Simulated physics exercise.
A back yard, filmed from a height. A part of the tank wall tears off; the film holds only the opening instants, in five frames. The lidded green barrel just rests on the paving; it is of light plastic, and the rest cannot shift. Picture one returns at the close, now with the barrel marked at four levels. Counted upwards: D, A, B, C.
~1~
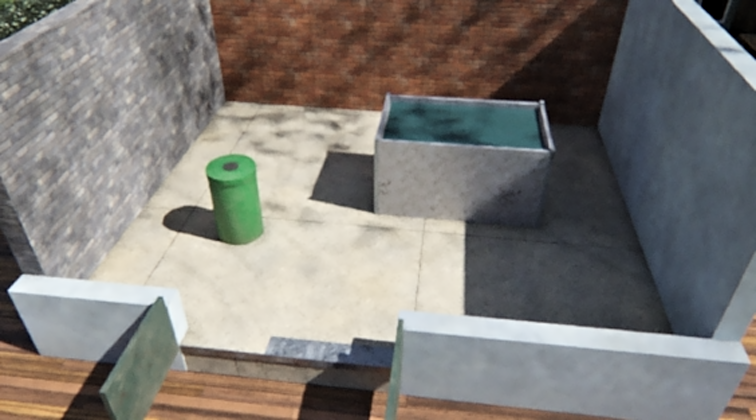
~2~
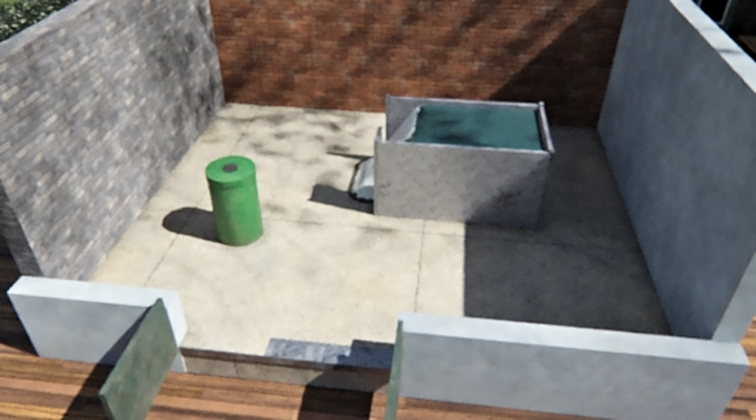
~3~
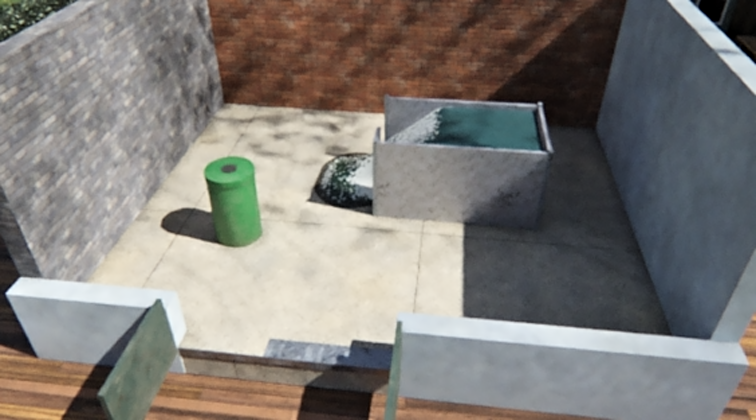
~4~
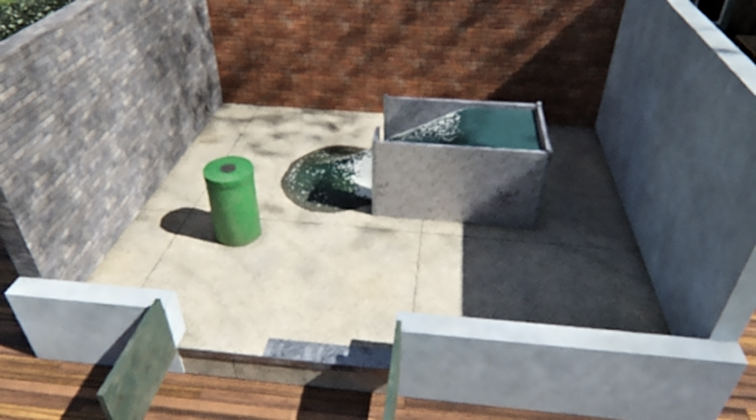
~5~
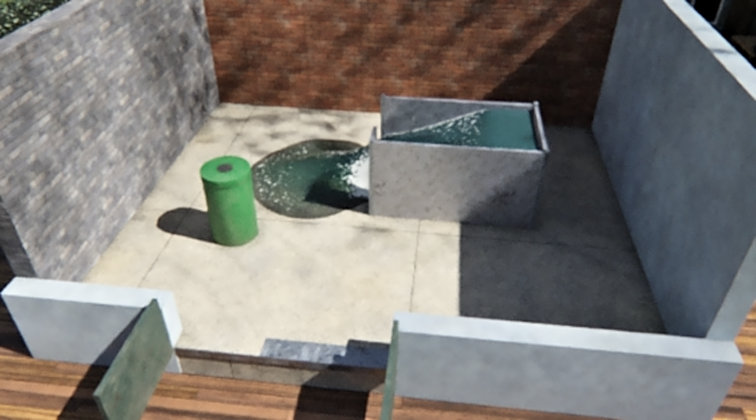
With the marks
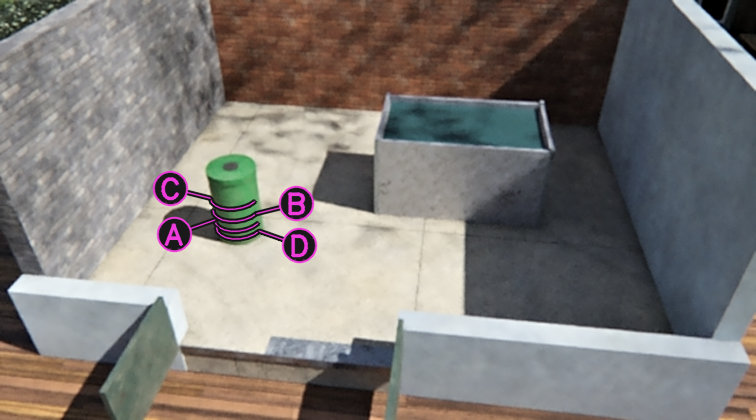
In a walled back yard, water pours from a tank's left side and spreads leftward across the ground.
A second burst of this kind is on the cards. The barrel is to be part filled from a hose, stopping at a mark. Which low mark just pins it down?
The answer is level A.
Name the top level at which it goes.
Level D.
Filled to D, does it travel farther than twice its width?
No.
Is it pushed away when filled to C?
No.
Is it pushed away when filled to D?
Yes, it does.
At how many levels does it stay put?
Three of the four.
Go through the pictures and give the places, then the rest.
Lid of the green barrel at (230, 167); tank full, its middle at (463, 127); open gate at (287, 303), in the first frame.
In the second frame, 1 % of the ground under water, its edge towards the barrel at (358, 191).
In the third frame, 4 % of the ground under water, its edge towards the barrel at (323, 194).
In the fourth frame, 6 % of the ground under water, its edge towards the barrel at (296, 196).
Lid of the green barrel at (224, 168); 10 % of the ground under water, its edge towards the barrel at (270, 203), in the fifth frame.
In magenta, A at (231, 231); B at (229, 221); C at (227, 209); D at (232, 238); from the bottom up D, A, B, C.
For level A, it does not move.
For level B, it does not move.
For level C, it does not move.
For level D, it is pushed about its own width away.
